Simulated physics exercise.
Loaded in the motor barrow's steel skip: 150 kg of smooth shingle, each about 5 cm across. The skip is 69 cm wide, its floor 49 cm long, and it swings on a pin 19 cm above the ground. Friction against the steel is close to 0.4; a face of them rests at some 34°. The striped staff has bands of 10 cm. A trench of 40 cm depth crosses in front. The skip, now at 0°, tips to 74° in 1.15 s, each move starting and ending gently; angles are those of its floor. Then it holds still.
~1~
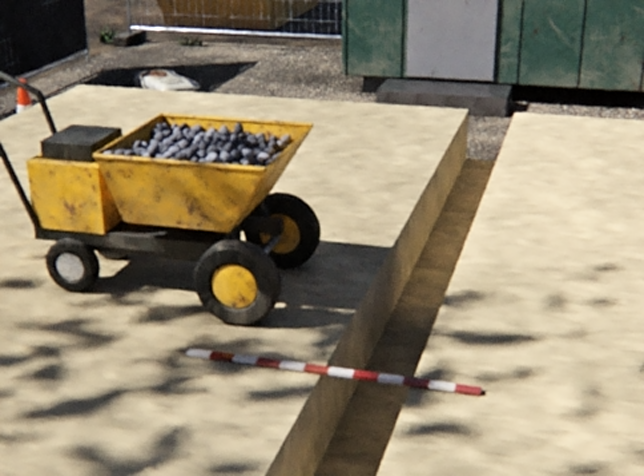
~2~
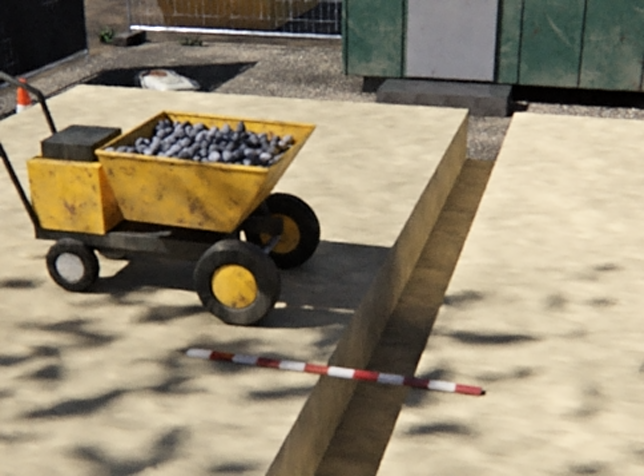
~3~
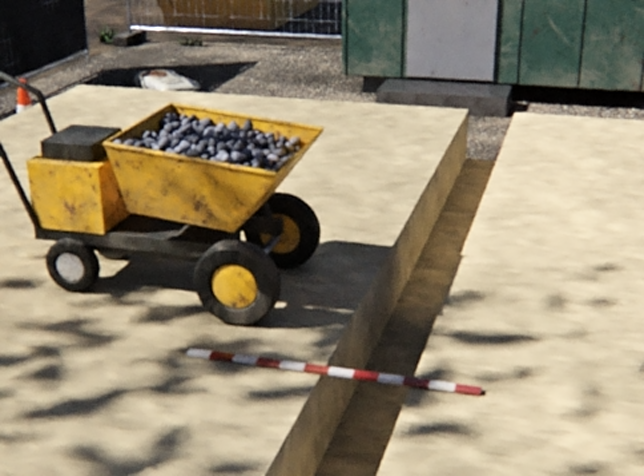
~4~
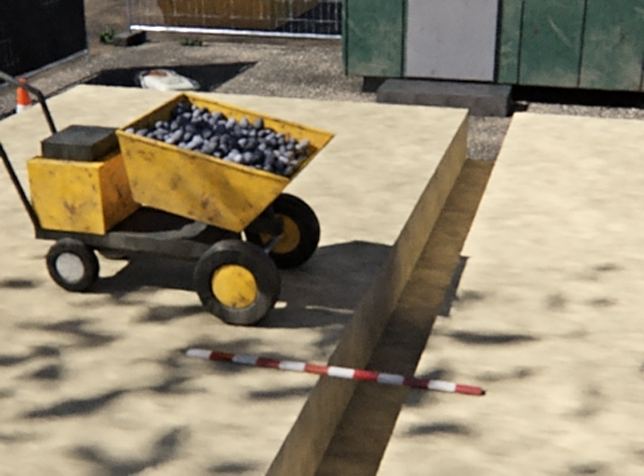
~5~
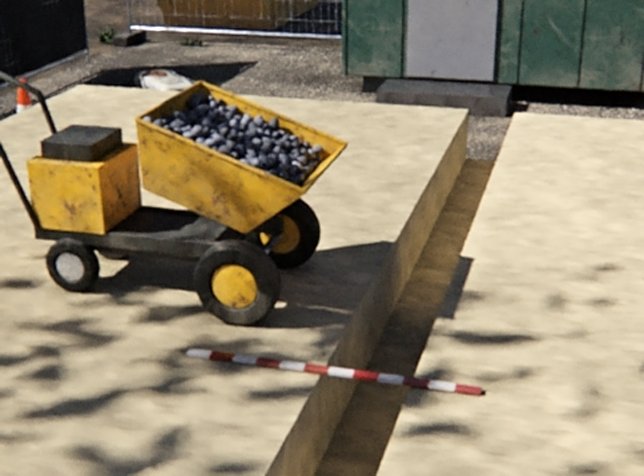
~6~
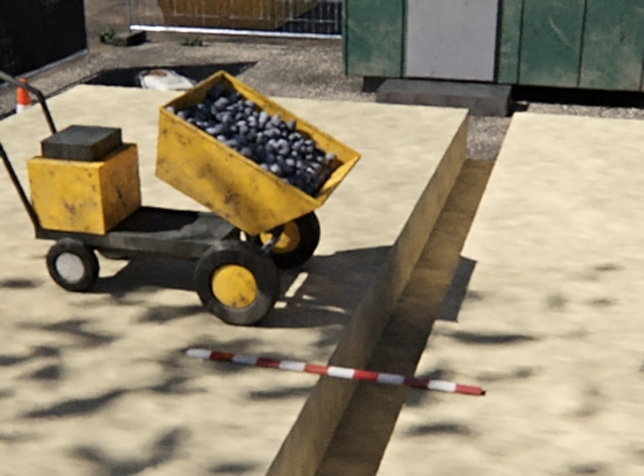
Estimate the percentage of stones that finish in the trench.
Some 74 per cent of it.
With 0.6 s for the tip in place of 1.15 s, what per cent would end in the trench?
Then about 55 per cent.
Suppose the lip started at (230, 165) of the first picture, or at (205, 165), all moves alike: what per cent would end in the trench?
Near 100 per cent from the first place, 90 from the second.
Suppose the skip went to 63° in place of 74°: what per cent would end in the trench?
It would be near 65 per cent.
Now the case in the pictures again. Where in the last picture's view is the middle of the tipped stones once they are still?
Around (415, 367).
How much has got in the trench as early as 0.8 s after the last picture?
About 30 per cent by then.
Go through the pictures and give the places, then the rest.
Lip at (265, 170), floor tilted 0°, highest stones at (183, 136), in the first picture.
Lip at (268, 171), floor tilted 1°, highest stones at (180, 133), in the second picture.
Lip at (277, 175), floor tilted 5°, highest stones at (177, 125), in the third picture.
Lip at (290, 182), floor tilted 12°, highest stones at (189, 114), in the fourth picture.
The skip is at 19°, its lip at (305, 192); the top of the load is at (200, 105), in the fifth picture.
The skip is at 28°, its lip at (320, 206); the top of the load is at (218, 97), in the sixth picture.
Then, 0.4 s after the last picture the floor is at 62°, 100 % in the skip; the foremost stones are at (377, 253).
Then, 0.8 s after the last picture the floor is at 74°, 52 % in the skip, 32 % in the trench, 16 % past the trench; the foremost stones are at (504, 325).
Then, 1.1 s after the last picture the floor is at 74°, 21 % in the skip, 52 % in the trench, 26 % past the trench; the foremost stones are at (628, 348).
Then, 3.1 s after the last picture the floor is at 74°, 0 % in the skip, 74 % in the trench, 26 % past the trench; the foremost stones are past the picture's edge.
